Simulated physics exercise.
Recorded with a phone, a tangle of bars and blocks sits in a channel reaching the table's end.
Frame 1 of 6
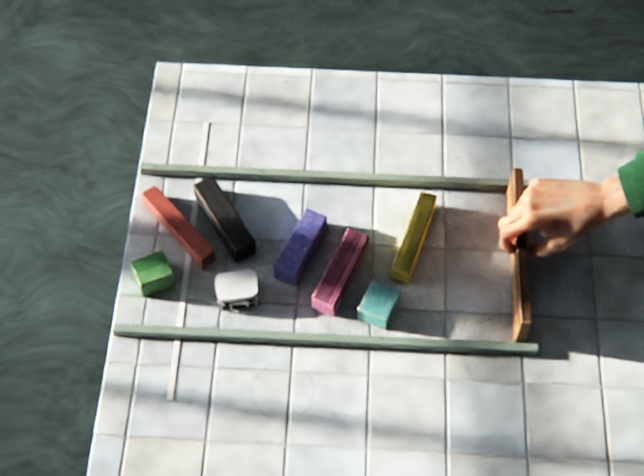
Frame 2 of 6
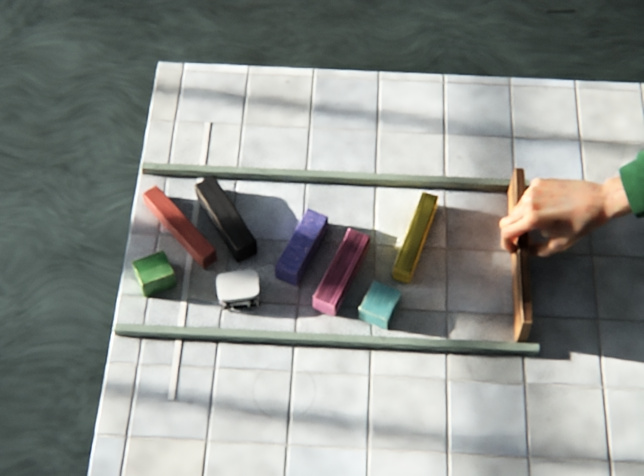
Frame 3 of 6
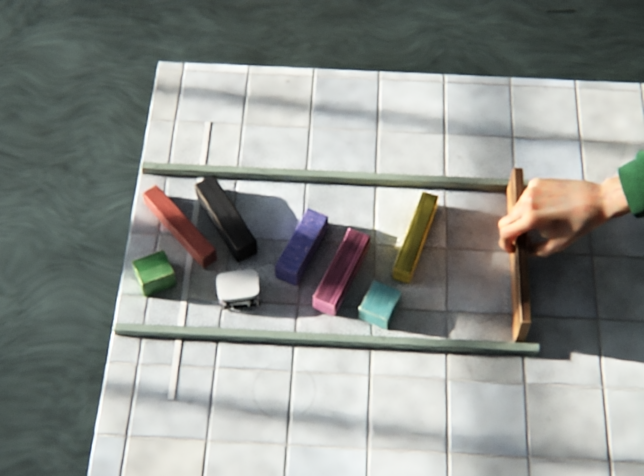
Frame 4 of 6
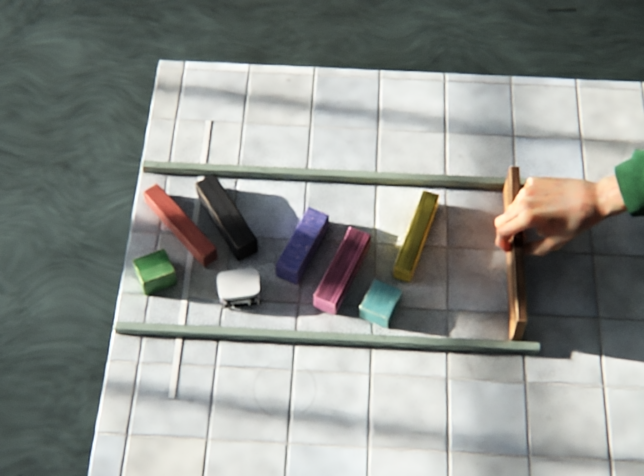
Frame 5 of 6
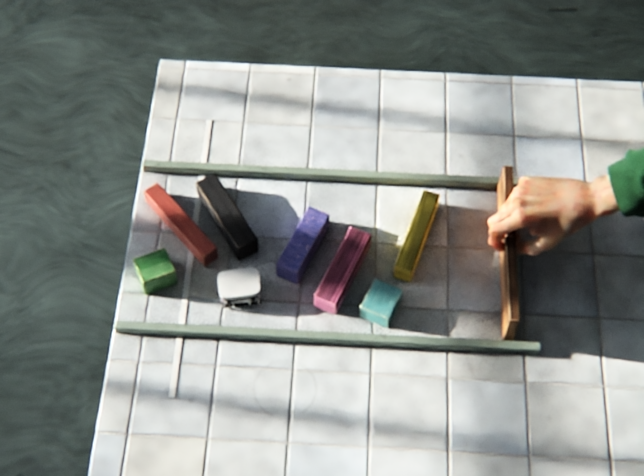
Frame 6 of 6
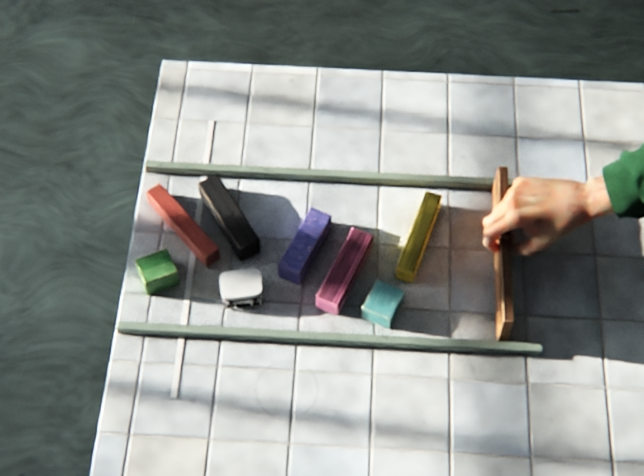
Hand sliding a wooden board slightly left between two green rails, while the coloured bars and blocks in the channel stay still.
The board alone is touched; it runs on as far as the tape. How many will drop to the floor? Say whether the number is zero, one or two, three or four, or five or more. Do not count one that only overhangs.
The number is three or four.
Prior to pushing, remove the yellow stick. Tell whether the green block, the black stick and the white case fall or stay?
Well, the green block topples off, the black stick is left in place and the white case topples off.
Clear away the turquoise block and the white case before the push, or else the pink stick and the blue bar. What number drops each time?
The first removal gives 3, the second gives 1.
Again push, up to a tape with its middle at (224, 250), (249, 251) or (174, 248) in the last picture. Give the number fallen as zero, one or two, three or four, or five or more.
In turn: One to two; not one; five or more.
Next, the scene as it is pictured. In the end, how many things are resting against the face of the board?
It is in contact with 2.
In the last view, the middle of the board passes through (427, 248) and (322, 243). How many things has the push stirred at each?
By then 1, and 6.
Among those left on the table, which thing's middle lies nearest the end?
The blue bar is the one you want.
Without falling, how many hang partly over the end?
1, I think.
Early on, none off yet; green block at rest near (157, 272); red bar at rest near (183, 224); black stick at rest near (229, 217).
A while later, none off yet; green block at rest near (157, 272); red bar moving near (172, 227); black stick travelled a little near (202, 207).
Finally, the number that fall off is three or four; lost, white case, black stick, red bar and green block.
